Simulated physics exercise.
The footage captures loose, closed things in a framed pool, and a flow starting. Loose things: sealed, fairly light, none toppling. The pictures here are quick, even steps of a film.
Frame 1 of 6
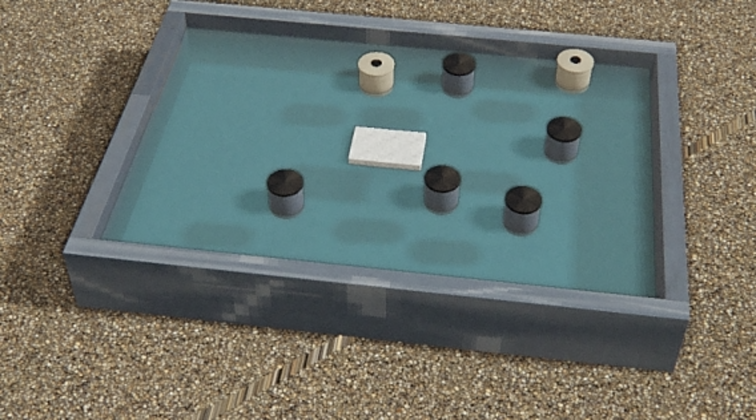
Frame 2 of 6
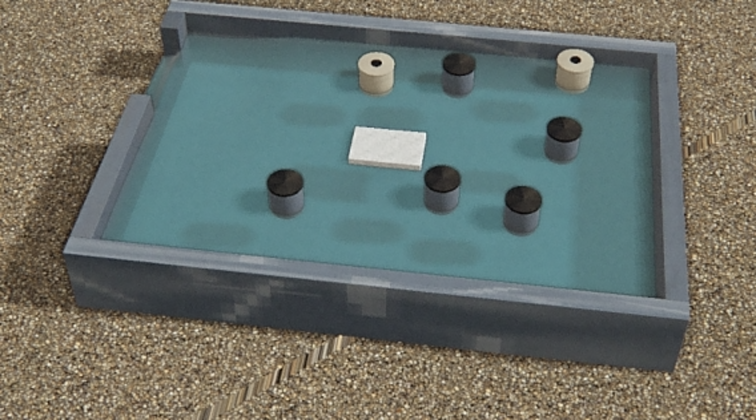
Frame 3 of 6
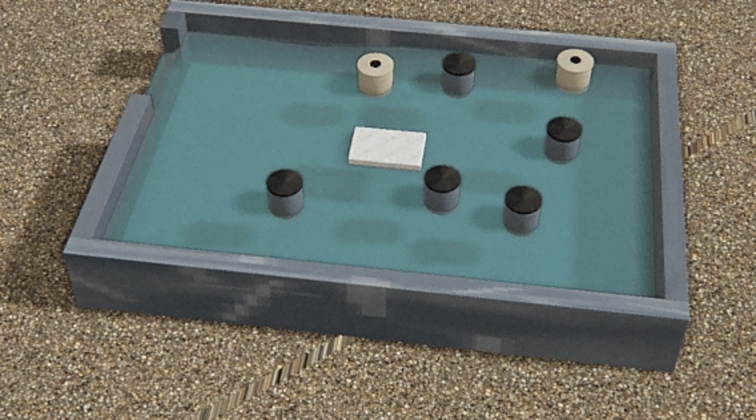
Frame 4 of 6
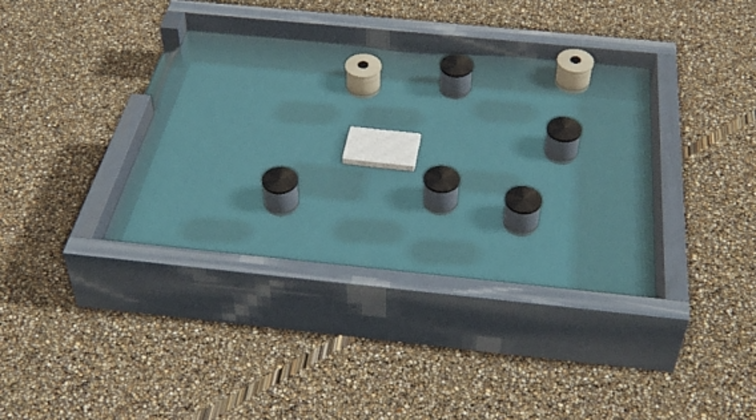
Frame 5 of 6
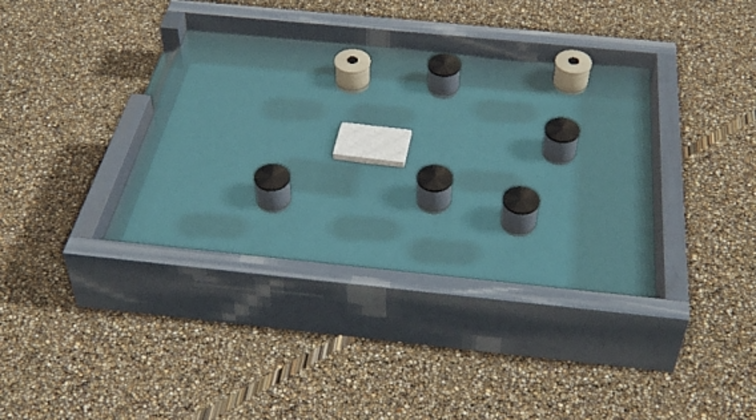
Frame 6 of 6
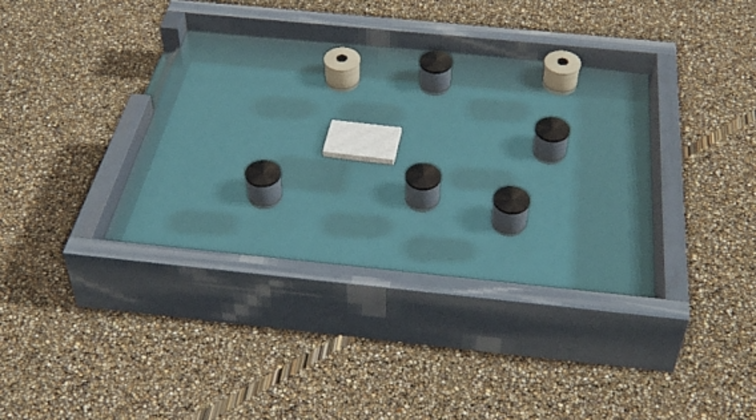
A framed pool with a gap opening in its left wall, the floating tubs and white block then drifting slightly left.
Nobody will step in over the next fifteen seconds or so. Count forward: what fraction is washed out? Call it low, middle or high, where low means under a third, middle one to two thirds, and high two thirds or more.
Middle.
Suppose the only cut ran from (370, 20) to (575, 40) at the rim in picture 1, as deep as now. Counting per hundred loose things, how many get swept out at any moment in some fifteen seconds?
Around 80 per cent.
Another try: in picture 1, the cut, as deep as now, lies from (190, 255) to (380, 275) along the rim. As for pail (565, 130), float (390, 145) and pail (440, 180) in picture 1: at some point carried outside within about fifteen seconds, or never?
Okay, so: Never exits for the first, makes it outside for the second, makes it outside for the third.
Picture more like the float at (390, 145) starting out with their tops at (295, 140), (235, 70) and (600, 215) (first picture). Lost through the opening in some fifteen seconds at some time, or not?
Going one by one, I'd say it leaves, then it leaves, then it doesn't leave.
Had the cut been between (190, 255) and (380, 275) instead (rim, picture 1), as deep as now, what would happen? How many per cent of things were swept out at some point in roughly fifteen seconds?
My estimate is some 50 percent.
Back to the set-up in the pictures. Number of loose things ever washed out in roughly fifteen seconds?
Count: 3.
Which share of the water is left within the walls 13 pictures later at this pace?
Near 72 per cent.
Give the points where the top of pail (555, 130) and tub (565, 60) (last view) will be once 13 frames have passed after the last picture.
(521, 128) and (536, 65), approximately.
A moment on, 0 of 8 are out; 8 afloat.
Next, 0 of 8 are out; 8 afloat.
Later, 3 of 8 are out; 5 afloat.
In the end, 3 of 8 are out; 5 afloat.
